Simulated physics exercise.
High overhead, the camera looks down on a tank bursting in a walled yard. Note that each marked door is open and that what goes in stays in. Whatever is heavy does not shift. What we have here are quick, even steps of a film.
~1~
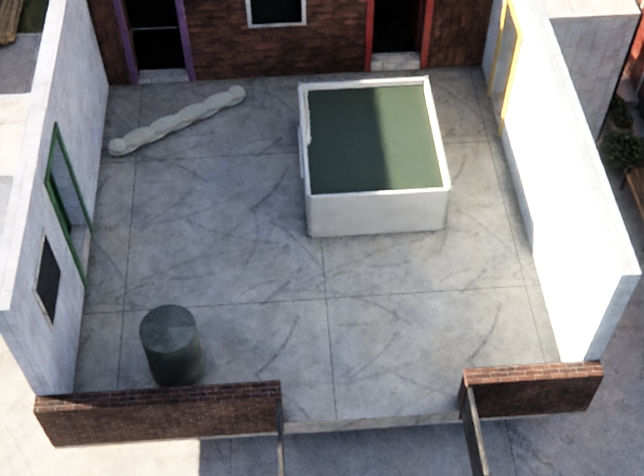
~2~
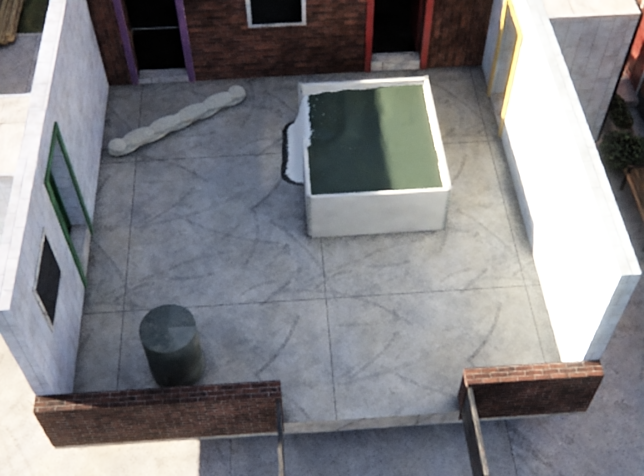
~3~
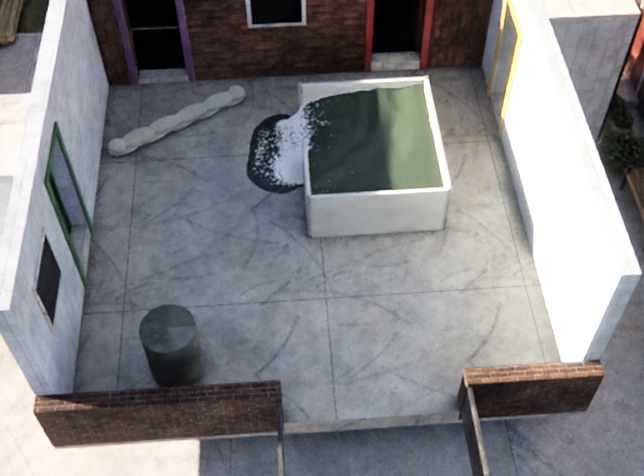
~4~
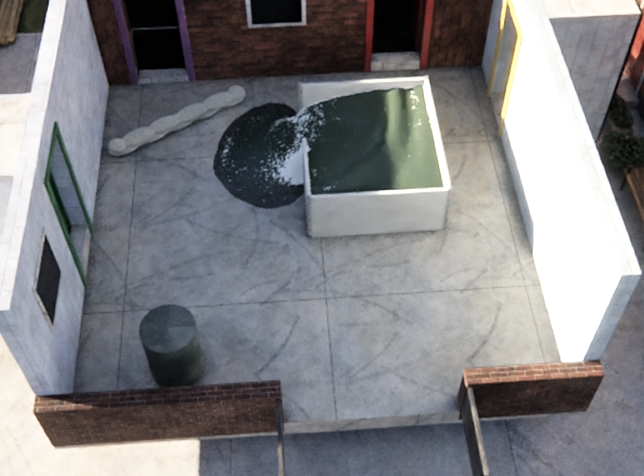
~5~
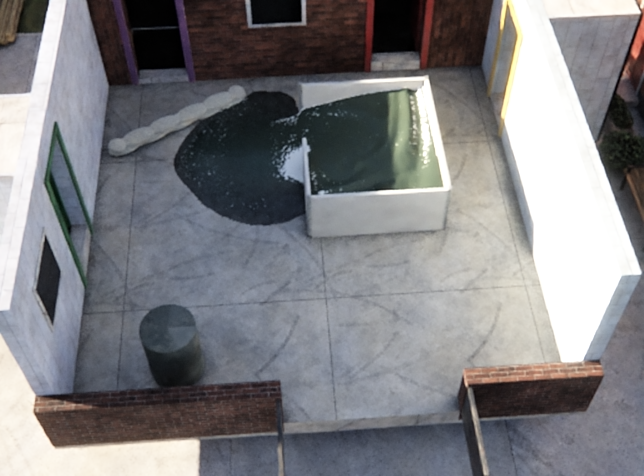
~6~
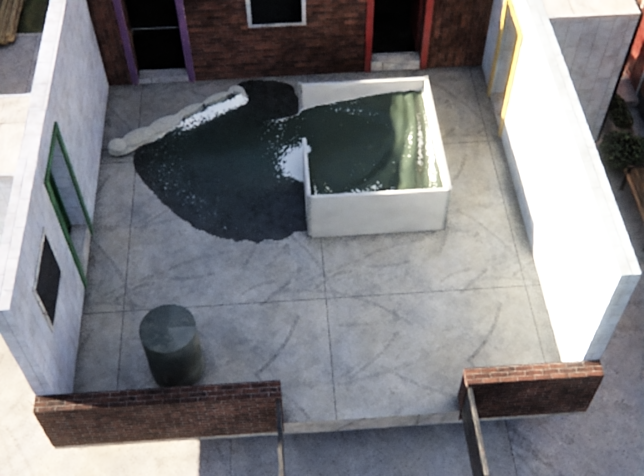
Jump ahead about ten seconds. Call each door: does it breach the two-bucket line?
Calls: The red door does not breach it; the purple door breaches it; the yellow door does not breach it; the green door does not breach it.
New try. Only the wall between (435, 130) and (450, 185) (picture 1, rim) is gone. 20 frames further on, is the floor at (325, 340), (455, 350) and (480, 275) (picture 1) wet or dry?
Sequence: Wetted / wetted / wetted.
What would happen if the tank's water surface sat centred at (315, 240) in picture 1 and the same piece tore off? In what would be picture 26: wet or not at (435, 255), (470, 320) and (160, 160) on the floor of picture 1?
Spared, spared, hit.
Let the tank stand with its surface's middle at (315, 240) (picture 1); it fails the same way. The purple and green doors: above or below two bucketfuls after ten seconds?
Looking at both, the purple door ends up above, and the green door ends up above.
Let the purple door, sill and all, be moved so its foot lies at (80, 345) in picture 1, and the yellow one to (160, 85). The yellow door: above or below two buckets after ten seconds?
Note - yellow door ends up higher.
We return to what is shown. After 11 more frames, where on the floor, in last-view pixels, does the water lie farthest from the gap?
Point: (74, 385) in the last picture's pixels.
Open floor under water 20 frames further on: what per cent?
Close to 50 %.
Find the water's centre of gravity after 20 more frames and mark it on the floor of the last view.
At roughly (243, 194).
A moment on, water covers 30 % of the floor; the red door not reached, the purple door not reached, the yellow door not reached, the green door wet at the sill, nothing in.
Next, water covers 35 % of the floor; the red door not reached, the purple door under two buckets in, the yellow door not reached, the green door wet at the sill, nothing in.
Then, water covers 50 % of the floor; the red door wet at the sill, nothing in, the purple door over two buckets in, the yellow door not reached, the green door wet at the sill, nothing in.
Later, water covers 80 % of the floor; the red door wet at the sill, nothing in, the purple door over two buckets in, the yellow door wet at the sill, nothing in, the green door wet at the sill, nothing in.
In the end, water covers 95 % of the floor; the red door wet at the sill, nothing in, the purple door far over two buckets in, the yellow door under two buckets in, the green door wet at the sill, nothing in.
